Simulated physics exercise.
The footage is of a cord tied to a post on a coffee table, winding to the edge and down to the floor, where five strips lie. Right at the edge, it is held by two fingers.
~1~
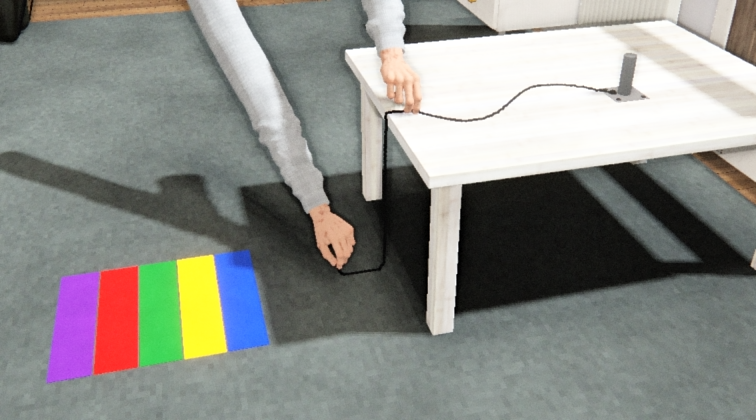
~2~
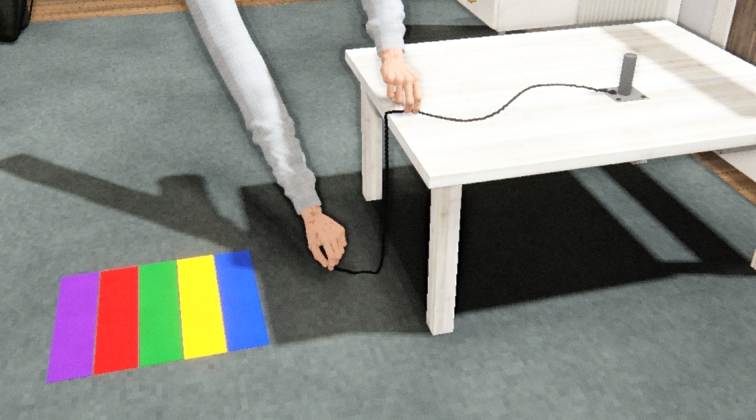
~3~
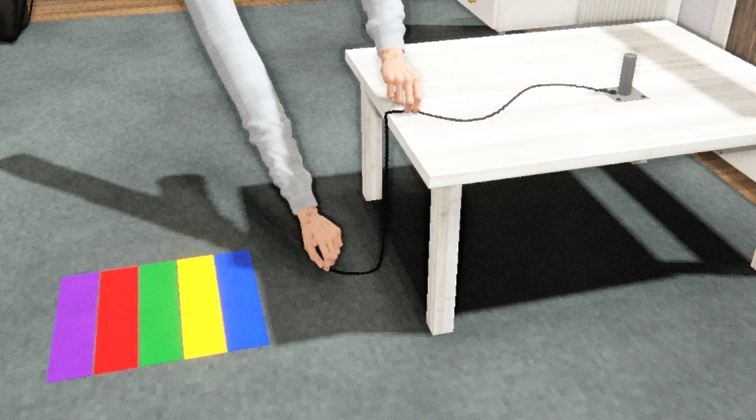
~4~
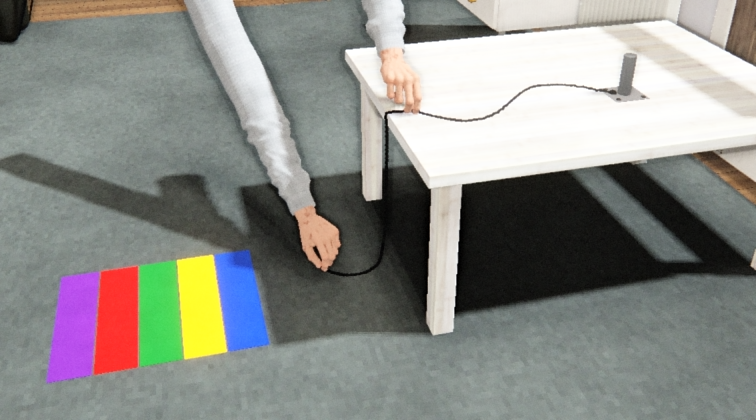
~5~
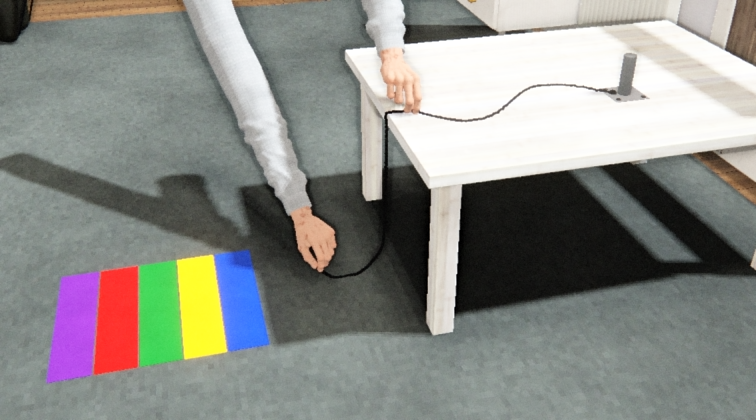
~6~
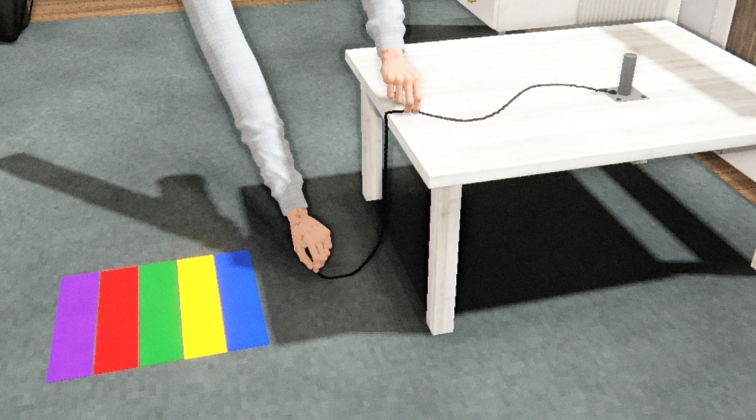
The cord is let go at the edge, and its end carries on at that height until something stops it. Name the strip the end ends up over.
Green.
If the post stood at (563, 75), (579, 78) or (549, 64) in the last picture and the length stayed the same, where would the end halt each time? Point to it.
In that order: (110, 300), (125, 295) and (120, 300).
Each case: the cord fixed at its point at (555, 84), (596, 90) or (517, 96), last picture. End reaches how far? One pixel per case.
Going try by try, I'd put it close to (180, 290), then (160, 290), and finally (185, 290).
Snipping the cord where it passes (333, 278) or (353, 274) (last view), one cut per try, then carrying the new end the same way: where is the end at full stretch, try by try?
Case by case: Roughly (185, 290), then roughly (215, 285).
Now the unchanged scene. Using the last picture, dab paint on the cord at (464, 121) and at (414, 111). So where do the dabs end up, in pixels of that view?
They finish at (413, 113) and (366, 136) respectively.
Soon after, end near (218, 282); over blue.
After that, end near (178, 289); over yellow.
At the stop, end near (153, 292); over green. Over green.
